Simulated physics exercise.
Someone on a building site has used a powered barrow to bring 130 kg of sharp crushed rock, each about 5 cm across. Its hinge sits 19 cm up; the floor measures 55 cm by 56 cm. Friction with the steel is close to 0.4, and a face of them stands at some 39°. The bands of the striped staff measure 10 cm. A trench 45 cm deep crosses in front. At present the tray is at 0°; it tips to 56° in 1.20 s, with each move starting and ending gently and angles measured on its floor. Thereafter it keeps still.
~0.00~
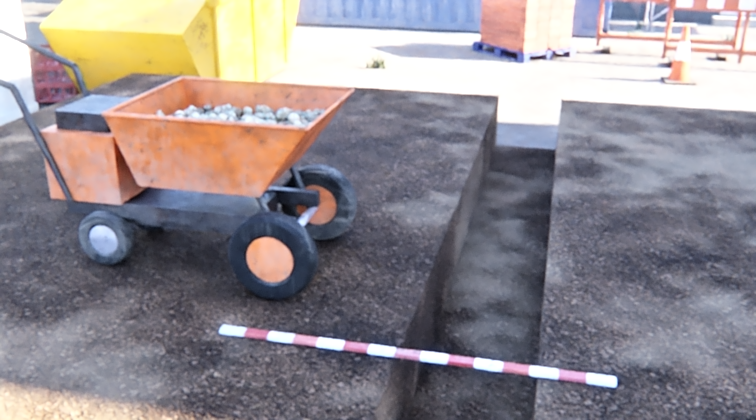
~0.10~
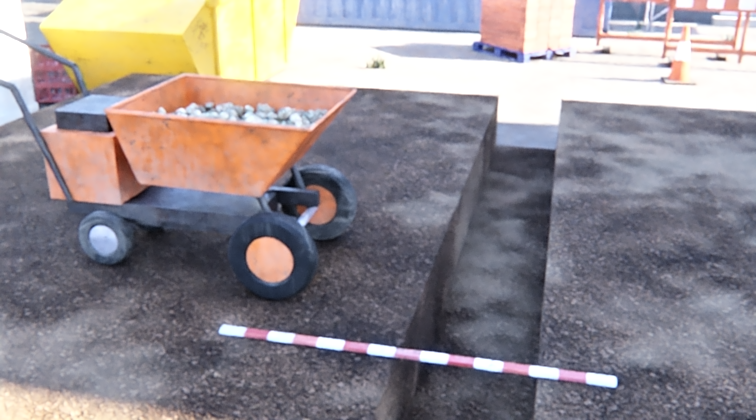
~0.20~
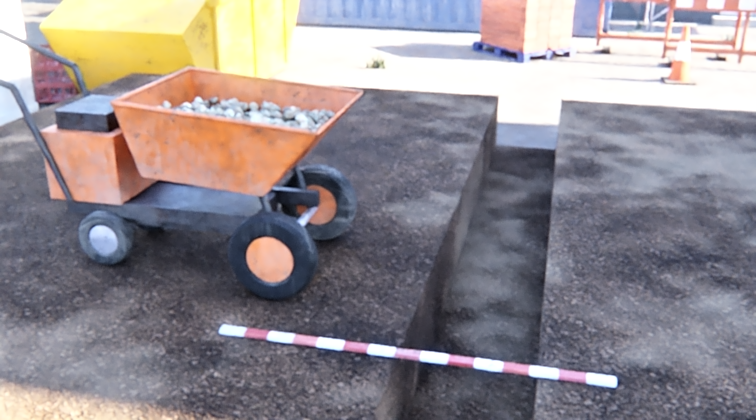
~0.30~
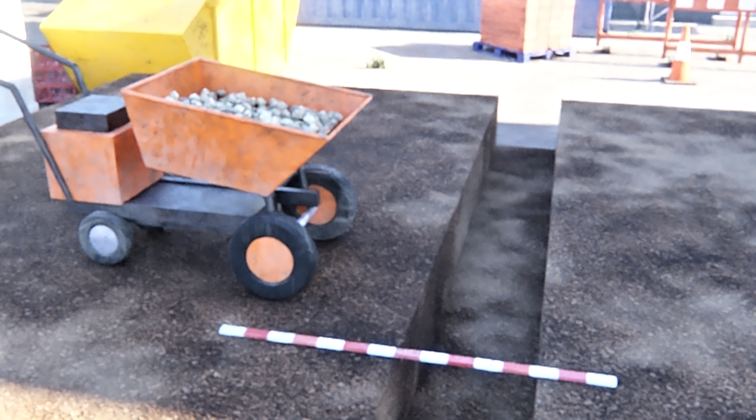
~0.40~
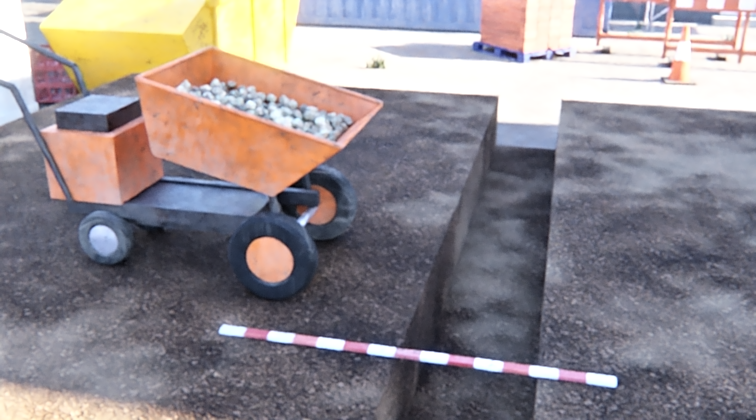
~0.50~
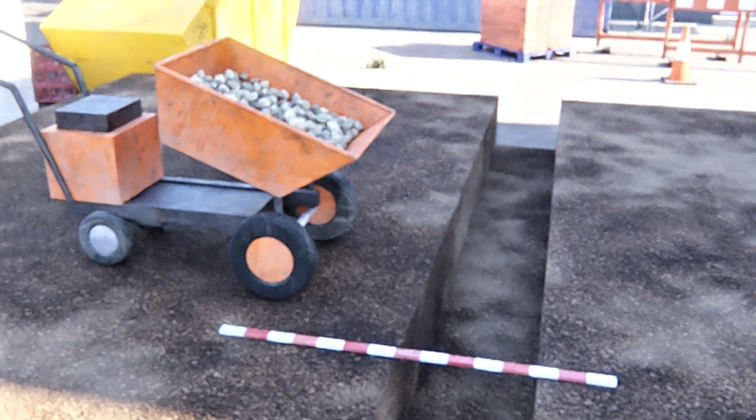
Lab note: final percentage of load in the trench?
Approx. 8 %.
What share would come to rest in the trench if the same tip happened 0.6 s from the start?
30 %.
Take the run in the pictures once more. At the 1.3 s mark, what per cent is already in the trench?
I'd put it near 0 per cent.
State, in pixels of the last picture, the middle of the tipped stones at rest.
The resting stones are centred at roughly (471, 364).
After 0.9 s the floor is at 47°; 100 % in the tray; the foremost stones are at (371, 191).
After 1.3 s the floor is at 56°; 100 % in the tray; the foremost stones are at (414, 203).
After 1.6 s the floor is at 56°; 97 % in the tray, 2 % in the trench; the foremost stones are at (477, 279).
After 3.6 s the floor is at 56°; 91 % in the tray, 8 % in the trench; the foremost stones are at (526, 376).
